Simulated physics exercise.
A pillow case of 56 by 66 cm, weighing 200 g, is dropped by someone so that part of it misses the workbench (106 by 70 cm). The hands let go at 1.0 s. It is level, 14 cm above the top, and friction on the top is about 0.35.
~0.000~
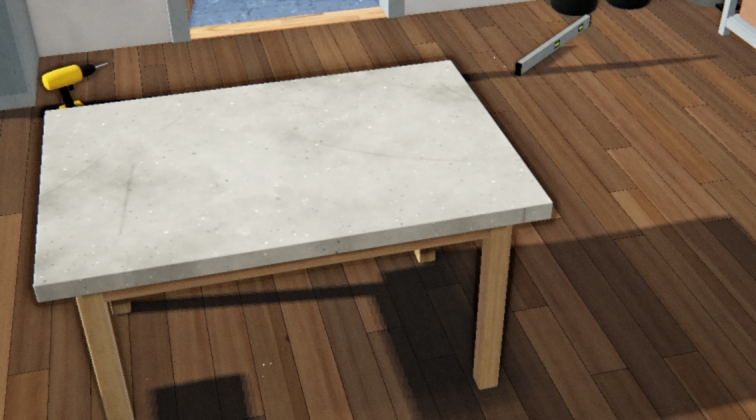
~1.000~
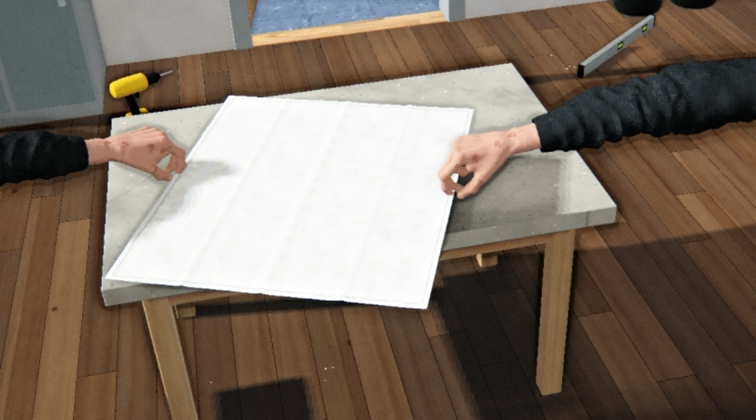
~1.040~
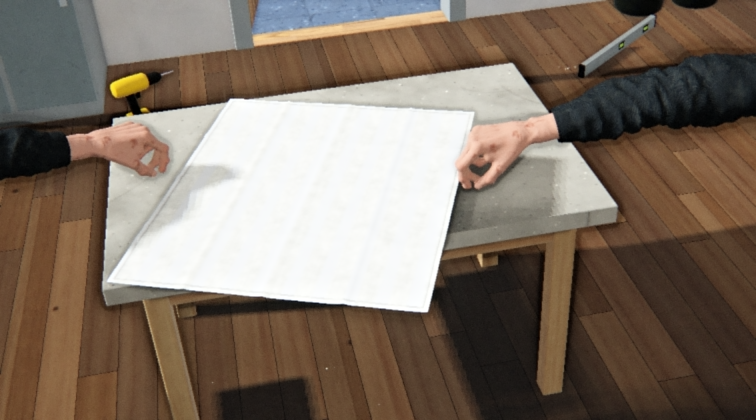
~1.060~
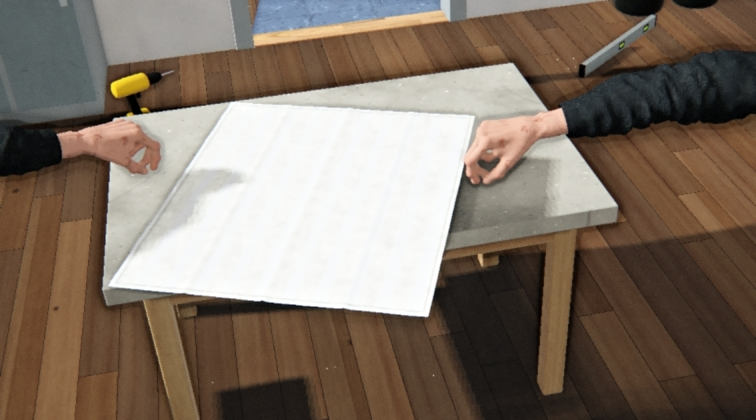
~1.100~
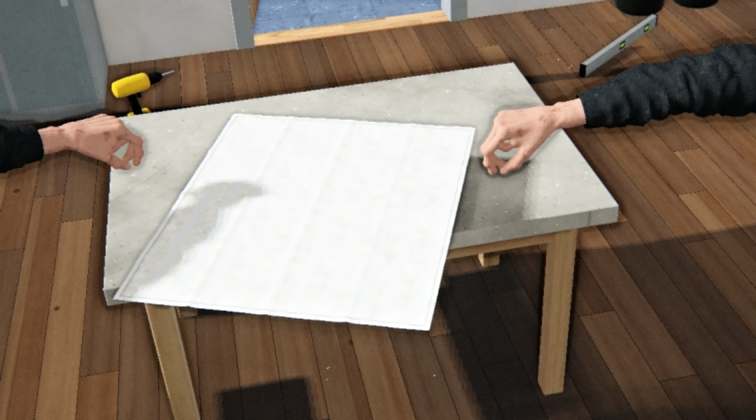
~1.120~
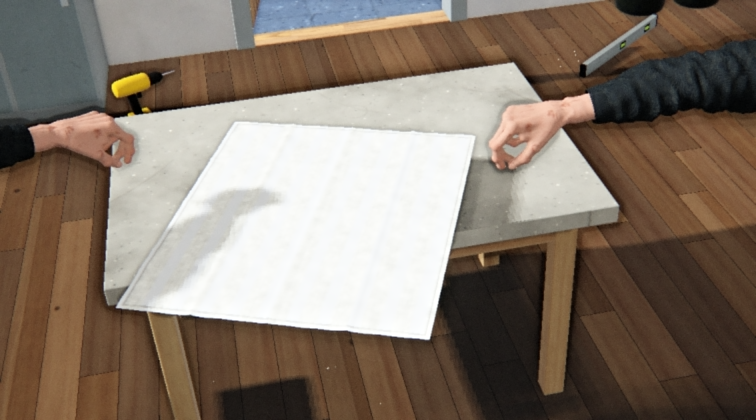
To begin with, a pale stone-topped workbench with wooden legs stands bare on a plank floor. Two hands in dark sleeves then appear, holding a flat white pillow case over it, its near edge overhanging the front. The hands open and draw apart, and the cloth slides slightly toward the viewer.
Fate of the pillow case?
Gone.
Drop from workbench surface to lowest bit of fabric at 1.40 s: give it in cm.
It hangs about 42 cm below the top.
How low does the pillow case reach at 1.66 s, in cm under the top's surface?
About 48 cm.
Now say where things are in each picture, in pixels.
The bare workbench, in the first frame.
Pillow case corners (106, 278) (229, 97) (473, 110) (426, 309), in the second frame.
Pillow case corners (108, 282) (231, 100), in the third frame.
Pillow case corners (109, 286) (232, 103), in the fourth frame.
Pillow case corners (114, 299) (234, 115), in the fifth frame.
Pillow case corners (116, 308) (236, 123) (475, 137) (429, 340), in the sixth frame.
By 1.4 s, 45 % of the pillow case is still over the top.
By 1.7 s, 20 % of the pillow case is still over the top.
By 1.9 s, 0 % of the pillow case is still over the top.
By 2.2 s, 0 % of the pillow case is still over the top.
By 4.4 s, 0 % of the pillow case is still over the top.
